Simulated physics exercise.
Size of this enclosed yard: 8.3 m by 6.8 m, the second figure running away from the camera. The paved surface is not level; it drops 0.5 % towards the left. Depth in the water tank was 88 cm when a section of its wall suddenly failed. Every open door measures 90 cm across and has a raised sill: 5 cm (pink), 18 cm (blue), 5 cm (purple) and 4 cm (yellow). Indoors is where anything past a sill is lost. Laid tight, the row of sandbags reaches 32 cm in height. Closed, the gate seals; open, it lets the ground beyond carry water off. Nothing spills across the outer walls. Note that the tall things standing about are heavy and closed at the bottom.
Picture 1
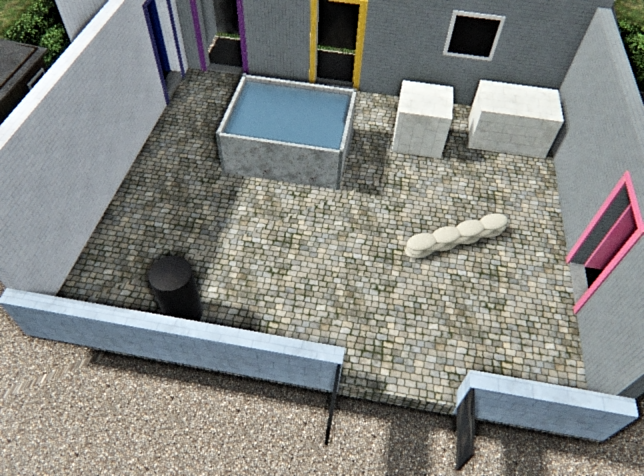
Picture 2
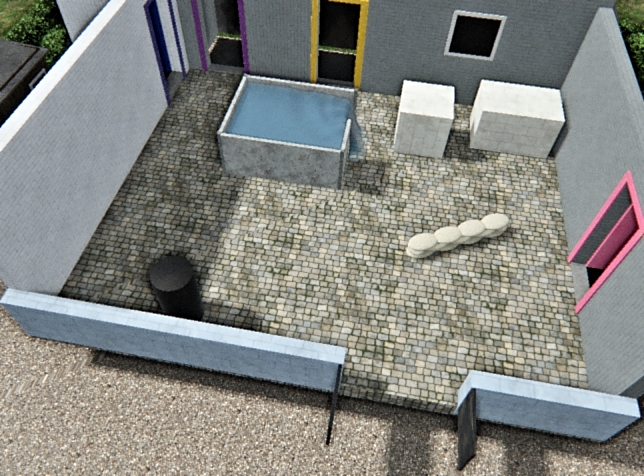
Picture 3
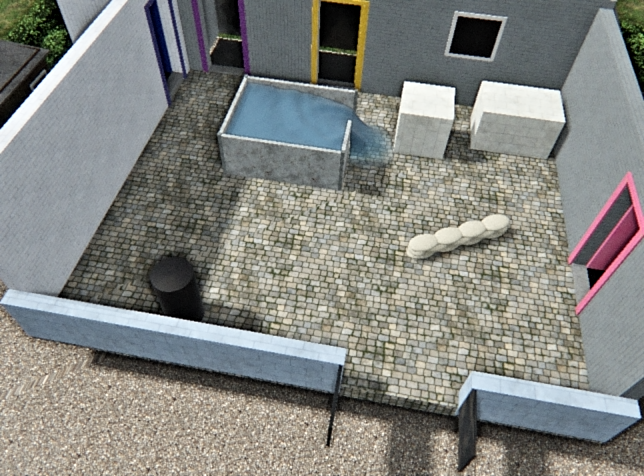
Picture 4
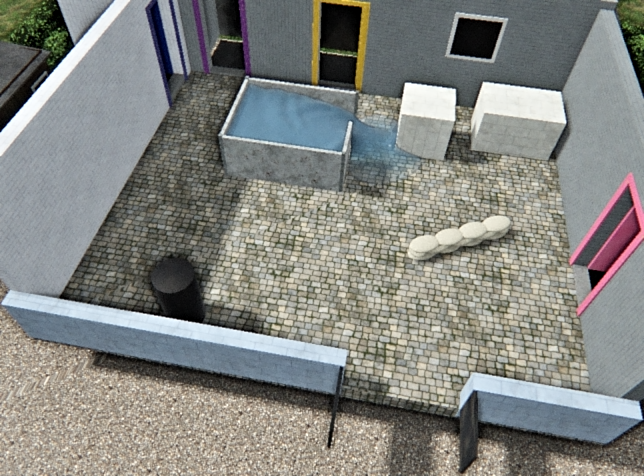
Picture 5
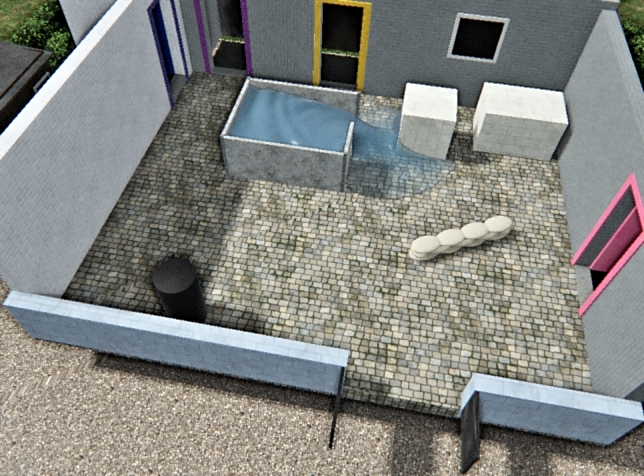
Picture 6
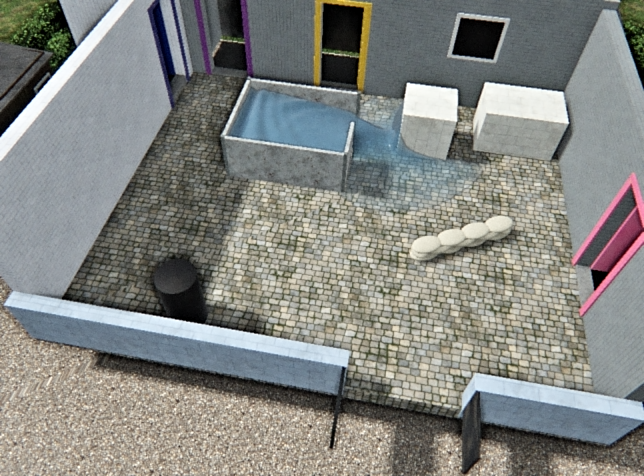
Water pouring from the right side of a raised tank in a walled paved yard, spreading around a pale block.
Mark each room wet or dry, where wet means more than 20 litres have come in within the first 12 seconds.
Pink door - dry, blue door - dry, purple door - wet, yellow door - wet.
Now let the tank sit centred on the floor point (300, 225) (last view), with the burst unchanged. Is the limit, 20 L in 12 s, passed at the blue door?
Lab note: Blue door limit not exceeded.
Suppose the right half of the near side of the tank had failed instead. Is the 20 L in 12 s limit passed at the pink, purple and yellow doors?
Then pink does not exceed it, purple exceeds it, yellow does not exceed it.
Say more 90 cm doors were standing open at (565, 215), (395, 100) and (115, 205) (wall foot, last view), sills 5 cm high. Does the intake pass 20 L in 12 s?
The first one exceeds it, the second one exceeds it, and the third one doesn't reach it.
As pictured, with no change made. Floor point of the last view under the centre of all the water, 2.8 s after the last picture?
Close to (366, 160) in the last picture.
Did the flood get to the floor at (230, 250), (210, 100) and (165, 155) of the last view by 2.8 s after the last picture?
Untouched, soaked, untouched.
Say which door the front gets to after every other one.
It would be the blue one.
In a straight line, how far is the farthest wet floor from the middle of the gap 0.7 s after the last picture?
4.6 m.
Then, 0.7 s after the last picture water covers 20 % of the floor and is deepest (64 cm) near (392, 143); pink door not reached, blue door not reached, purple door not reached, yellow door 7 cm at the sill, 0 L in.
Then, 1.5 s after the last picture water covers 35 % of the floor and is deepest (48 cm) near (391, 148); pink door 3 cm at the sill, 0 L in, blue door not reached, purple door not reached, yellow door 11 cm at the sill, 10 L in.
Then, 2.8 s after the last picture water covers 55 % of the floor and is deepest (36 cm) near (391, 148); pink door 5 cm at the sill, 0 L in, blue door 18 cm at the sill, 0 L in, purple door 3 cm at the sill, 0 L in, yellow door 9 cm at the sill, 37 L in.
Then, 6.3 s after the last picture water covers 90 % of the floor and is deepest (20 cm) near (391, 148); pink door 3 cm at the sill, 1 L in, blue door 10 cm at the sill, 1 L in, purple door 10 cm at the sill, 26 L in, yellow door 6 cm at the sill, 63 L in.
Then, 11.3 s after the last picture water covers 95 % of the floor and is deepest (14 cm) near (157, 186); pink door 3 cm at the sill, 2 L in, blue door 9 cm at the sill, 1 L in, purple door 8 cm at the sill, 62 L in, yellow door 4 cm at the sill, 77 L in.
